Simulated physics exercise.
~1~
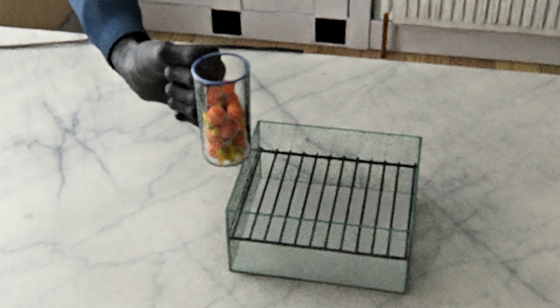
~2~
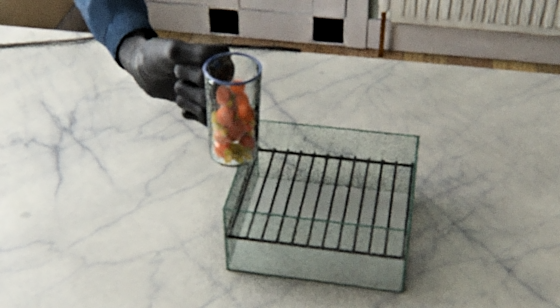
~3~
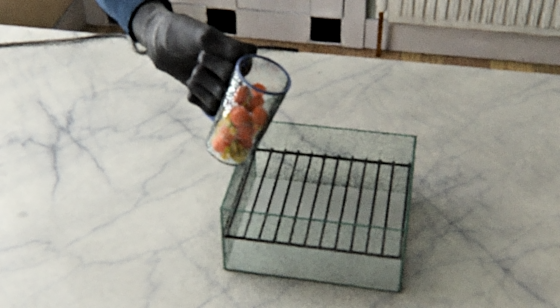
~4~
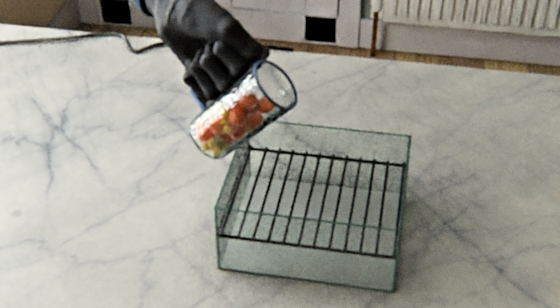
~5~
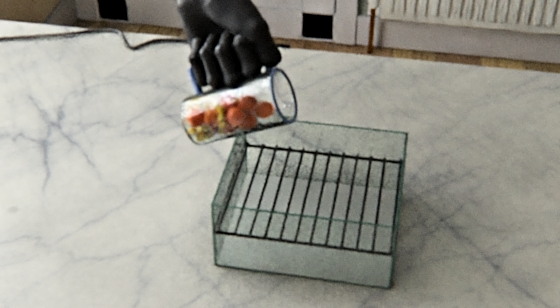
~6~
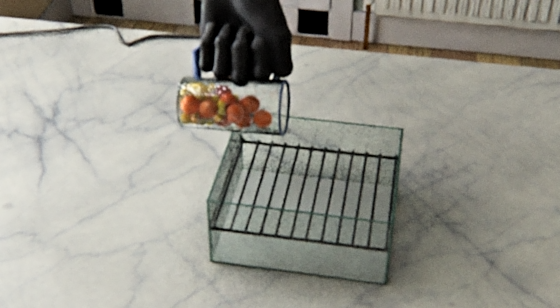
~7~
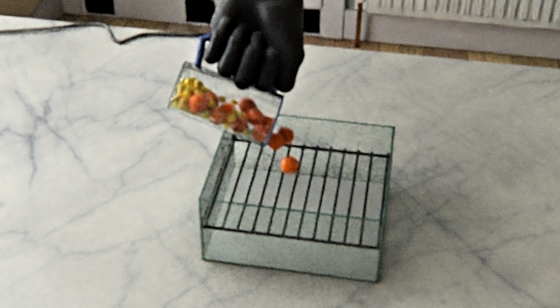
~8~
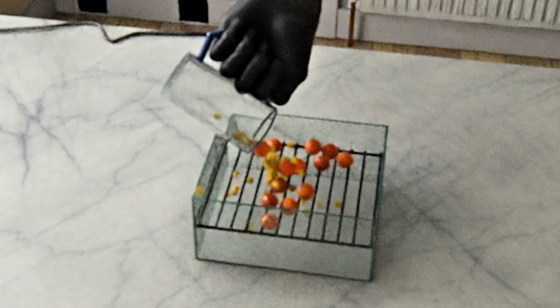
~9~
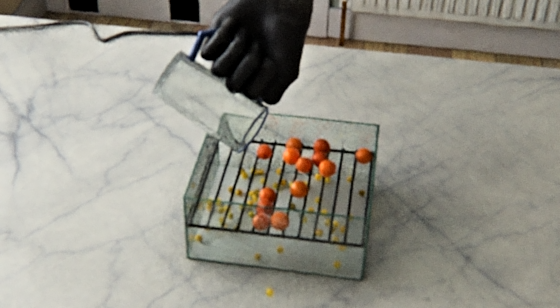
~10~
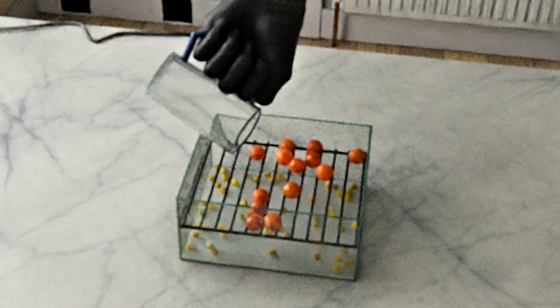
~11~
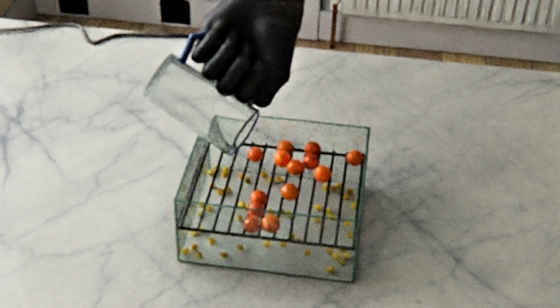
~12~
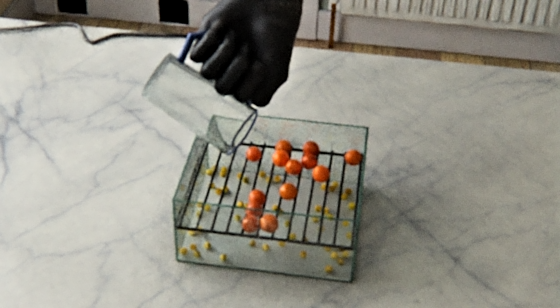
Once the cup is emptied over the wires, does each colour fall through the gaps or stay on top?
The orange balls stay on top of the wires. The yellow bits fall through the gaps and nearly all end up below, with a few outside the box.
A gloved hand tips a clear cup, dropping orange balls onto wires and yellow bits below.
